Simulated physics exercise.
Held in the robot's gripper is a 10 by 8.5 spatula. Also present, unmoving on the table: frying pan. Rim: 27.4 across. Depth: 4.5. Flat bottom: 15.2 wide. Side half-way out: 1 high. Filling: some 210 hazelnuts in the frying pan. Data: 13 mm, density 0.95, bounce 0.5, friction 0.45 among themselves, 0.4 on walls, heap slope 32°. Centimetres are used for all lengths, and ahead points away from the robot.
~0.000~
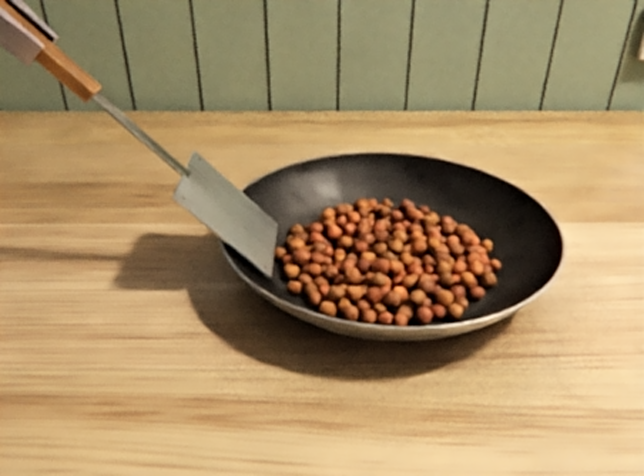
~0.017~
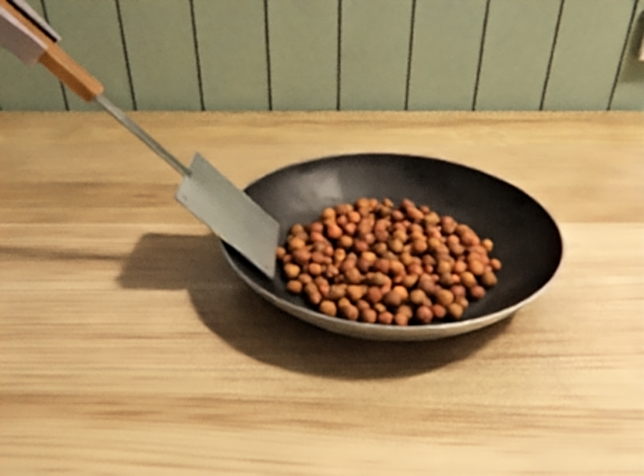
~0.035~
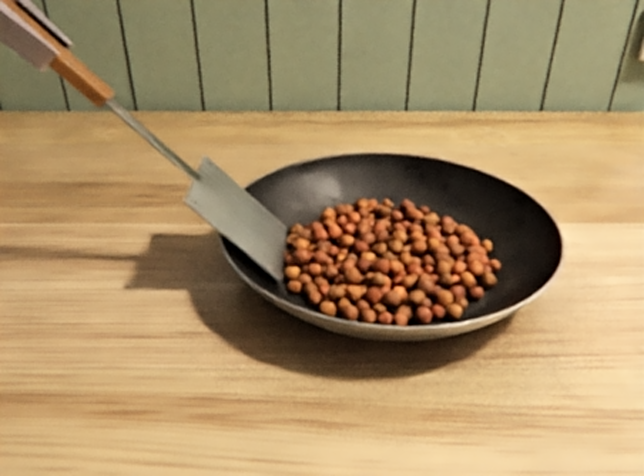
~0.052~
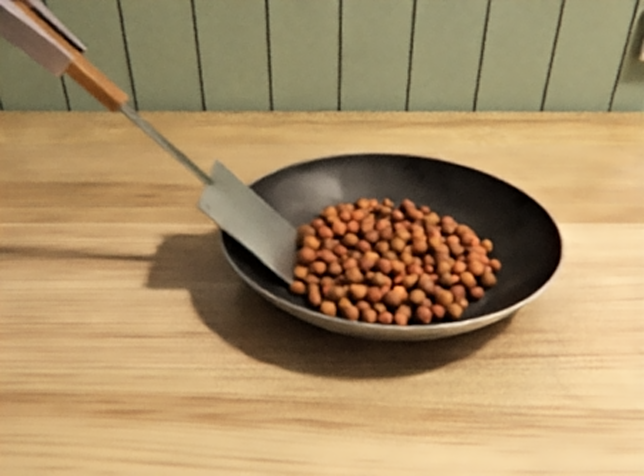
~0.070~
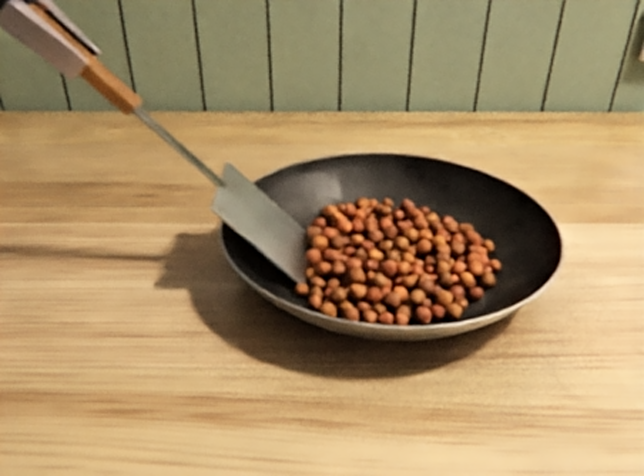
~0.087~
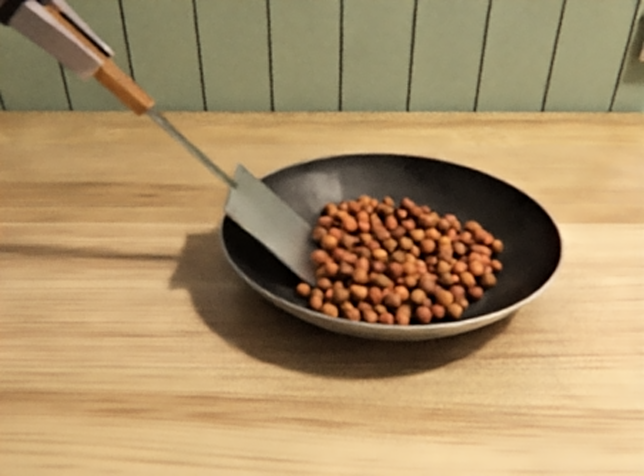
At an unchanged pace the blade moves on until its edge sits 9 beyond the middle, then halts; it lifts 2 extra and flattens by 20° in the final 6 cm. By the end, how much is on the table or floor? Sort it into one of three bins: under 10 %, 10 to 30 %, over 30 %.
Bin: Under 10 %.
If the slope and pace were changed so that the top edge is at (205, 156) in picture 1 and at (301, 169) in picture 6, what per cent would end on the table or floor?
Roughly 25 percent ends up there.
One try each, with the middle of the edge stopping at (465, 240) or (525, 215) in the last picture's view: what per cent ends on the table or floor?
Respectively some 0 and 25 percent end on the table or floor.
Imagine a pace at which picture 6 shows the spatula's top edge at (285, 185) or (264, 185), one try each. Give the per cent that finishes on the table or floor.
About 20 and 15 per cent.
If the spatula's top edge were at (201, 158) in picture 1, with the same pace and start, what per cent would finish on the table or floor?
0 percent or thereabouts.
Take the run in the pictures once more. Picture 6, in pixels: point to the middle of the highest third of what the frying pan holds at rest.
It is centred around (498, 236).
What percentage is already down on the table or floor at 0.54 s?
Close to 5 per cent of the load.
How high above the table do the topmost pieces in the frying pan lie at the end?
Near 5.5 centimetres high.
By 0.19 s, sloping 47°, highest piece 3 above the table; 210 in the frying pan.
By 0.29 s, sloping 40°, highest piece 5 above the table; 210 in the frying pan.
By 0.54 s, sloping 27°, highest piece 5 above the table; 200 in the frying pan, 10 on the table or floor.
By 1.59 s, sloping 27°, highest piece 5 above the table; 200 in the frying pan, 10 on the table or floor.
Final count, 200 in the frying pan, 10 on the table or floor. That is 5 % on the table or floor.
